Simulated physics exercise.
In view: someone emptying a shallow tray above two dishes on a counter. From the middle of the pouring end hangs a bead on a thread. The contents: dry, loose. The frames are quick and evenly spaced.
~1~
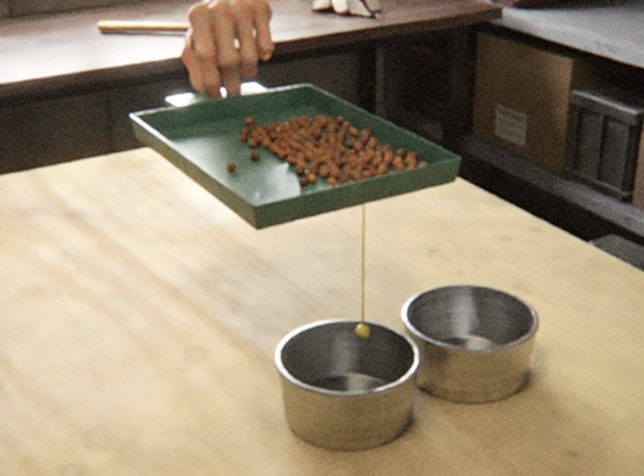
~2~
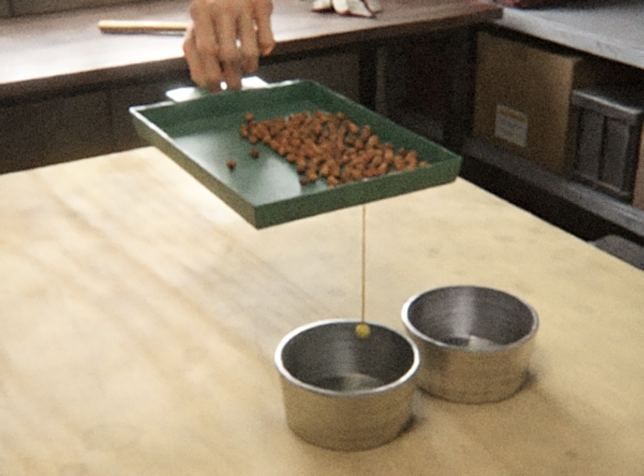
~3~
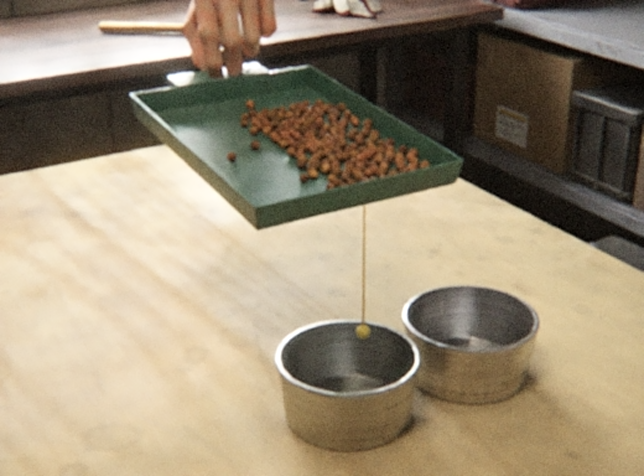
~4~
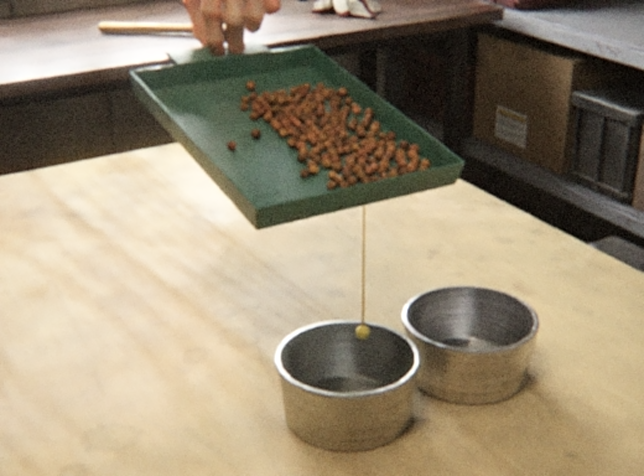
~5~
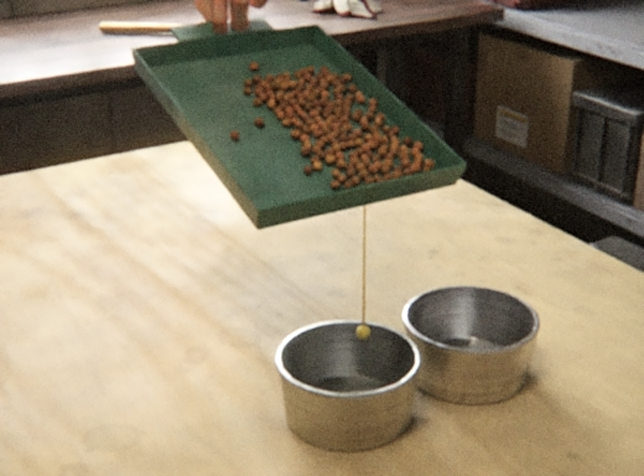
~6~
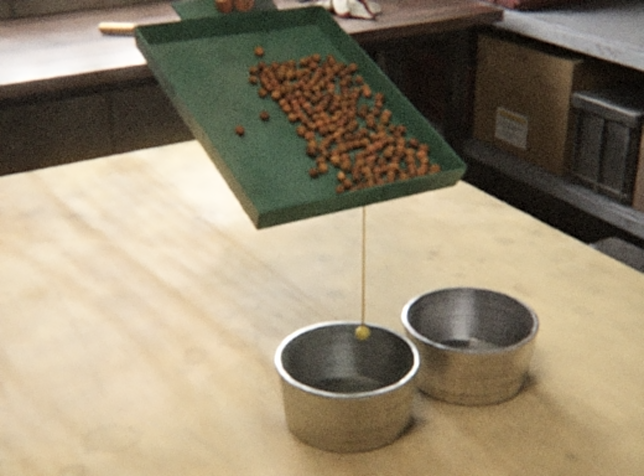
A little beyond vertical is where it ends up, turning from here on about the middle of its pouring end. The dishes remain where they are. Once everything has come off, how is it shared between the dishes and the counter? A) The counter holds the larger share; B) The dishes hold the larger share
The counter holds the larger share.
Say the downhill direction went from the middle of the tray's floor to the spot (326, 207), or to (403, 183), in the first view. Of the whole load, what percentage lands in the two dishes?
First case about 30 percent; second case about 90 percent.
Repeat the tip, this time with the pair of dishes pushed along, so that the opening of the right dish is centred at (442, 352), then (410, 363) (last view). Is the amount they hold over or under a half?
Well, a majority share the first time and a majority share the next.
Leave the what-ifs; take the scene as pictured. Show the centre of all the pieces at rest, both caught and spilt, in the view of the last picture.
Roughly at (438, 457), give or take.
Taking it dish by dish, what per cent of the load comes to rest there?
10 per cent goes to the left dish and 10 per cent to the right dish.
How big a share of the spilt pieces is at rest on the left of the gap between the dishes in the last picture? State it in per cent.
30 per cent or thereabouts.
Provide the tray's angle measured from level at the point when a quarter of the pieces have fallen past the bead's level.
The tilt then is about 105°.
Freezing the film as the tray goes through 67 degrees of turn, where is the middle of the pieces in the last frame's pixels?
Near (383, 166).
Soon, tray tipped steeply; nearly all on the tray; a stray few in the air.
A while on, tray tipped past a quarter turn; about a quarter on the tray; a stray few in the left dish; a stray few in the right dish; about a quarter outside both; about half in the air.
Towards the end, tray tipped past a quarter turn; a small part in the left dish; a small part in the right dish; most outside both.
Finally, tray tipped past a quarter turn; a small part in the left dish; a small part in the right dish; most outside both.
